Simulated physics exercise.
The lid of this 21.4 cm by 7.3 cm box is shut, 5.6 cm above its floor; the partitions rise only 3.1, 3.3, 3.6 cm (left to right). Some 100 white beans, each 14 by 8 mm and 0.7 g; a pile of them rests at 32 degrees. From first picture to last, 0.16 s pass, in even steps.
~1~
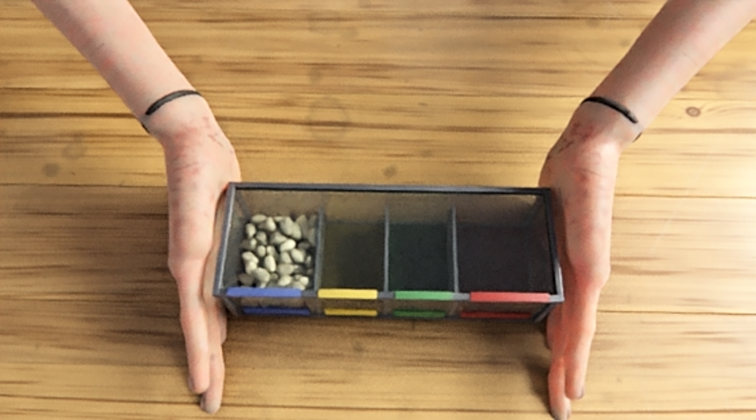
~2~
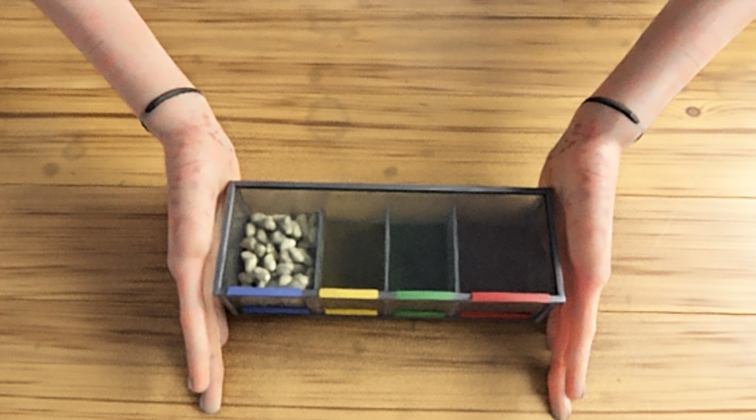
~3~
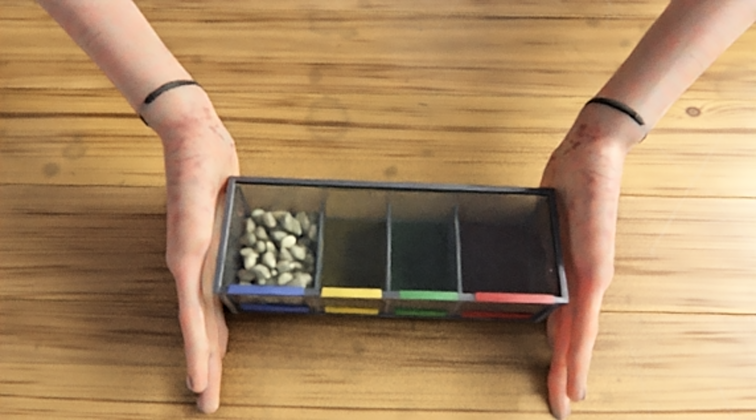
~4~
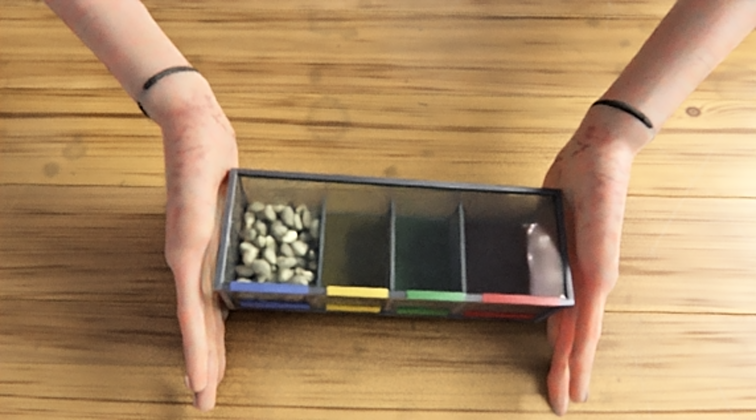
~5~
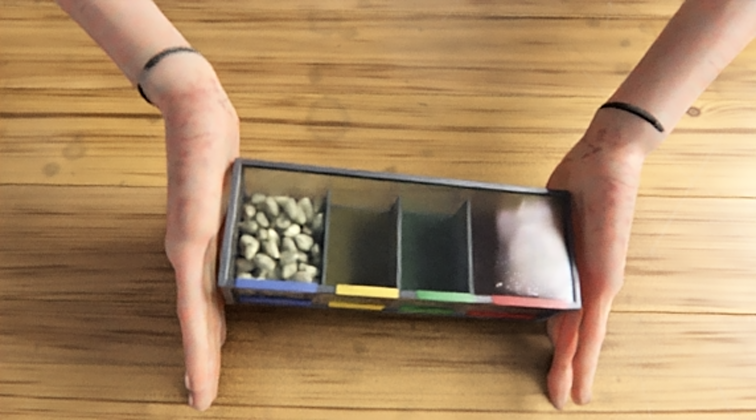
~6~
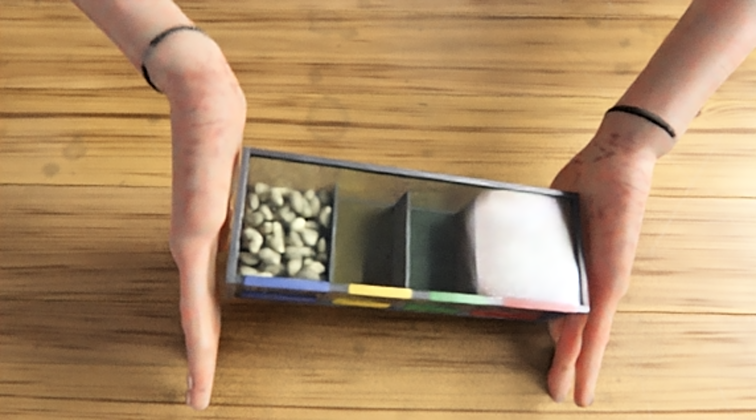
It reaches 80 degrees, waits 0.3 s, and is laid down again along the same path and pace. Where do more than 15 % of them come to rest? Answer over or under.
Red: Over, blue: Over, green: Under, yellow: Under.
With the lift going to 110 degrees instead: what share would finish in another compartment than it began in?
Some 90 per cent.
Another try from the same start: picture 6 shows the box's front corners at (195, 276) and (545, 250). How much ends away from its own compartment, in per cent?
In that case some 0 per cent.
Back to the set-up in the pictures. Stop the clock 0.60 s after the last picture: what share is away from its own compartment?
Roughly 55 per cent.
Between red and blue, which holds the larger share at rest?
The red compartment.
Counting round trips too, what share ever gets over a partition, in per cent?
Some 65 per cent.
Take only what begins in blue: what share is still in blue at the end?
About 40 per cent.
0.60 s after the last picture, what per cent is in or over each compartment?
Red 15; blue 45; green 20; yellow 20.
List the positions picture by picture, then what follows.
Box tilt 0 degrees, front corners at (220, 290) and (556, 297); blue 100 %, in the first picture.
Box tilt 1 degrees, front corners at (220, 289) and (557, 297), in the second picture.
Box tilt 3 degrees, front corners at (221, 287) and (560, 298), in the third picture.
Box tilt 6 degrees, front corners at (222, 284) and (566, 300), lowest corner right front, in the fourth picture.
Box tilt 11 degrees, front corners at (226, 280) and (573, 303), lowest corner right front, in the fifth picture.
Box tilt 16 degrees, front corners at (234, 276) and (581, 307), lowest corner right front; blue 100 %, in the sixth picture.
Then, 0.60 s after the last picture, tilt 80 degrees; red 15 %, blue 45 %, green 20 %, yellow 20 %.
Then, 1.00 s after the last picture, tilt 46 degrees; red 45 %, blue 35 %, green 10 %, yellow 10 %.
Then, 1.48 s after the last picture, tilt 0 degrees; red 45 %, blue 35 %, green 10 %, yellow 10 %.
In the end, red 45 %, blue 35 %, green 10 %, yellow 10 %.
